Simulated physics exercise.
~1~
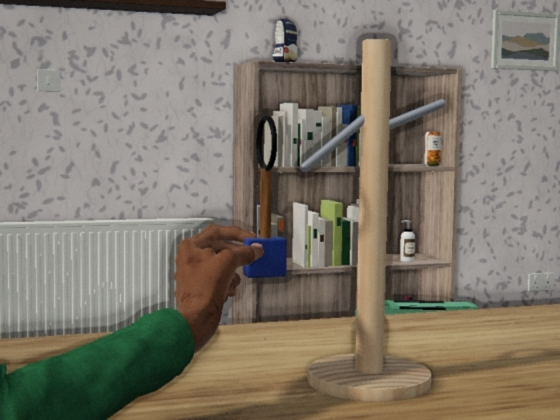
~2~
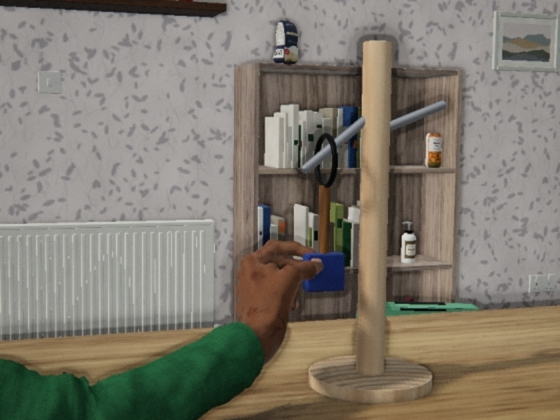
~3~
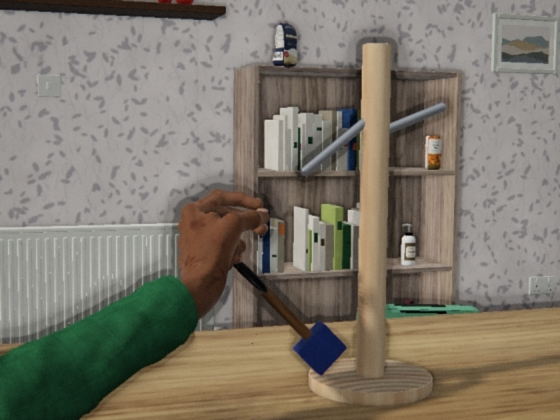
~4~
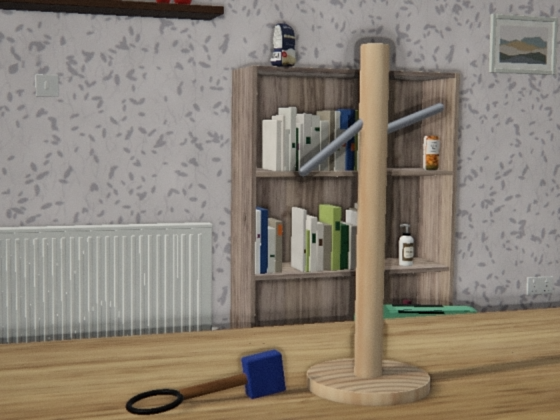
A blue brush with a ring at one end was held upright by a hand in a green sleeve and moved right toward a wooden peg stand, but once released, it tipped over, fell, and ended up lying on the table.
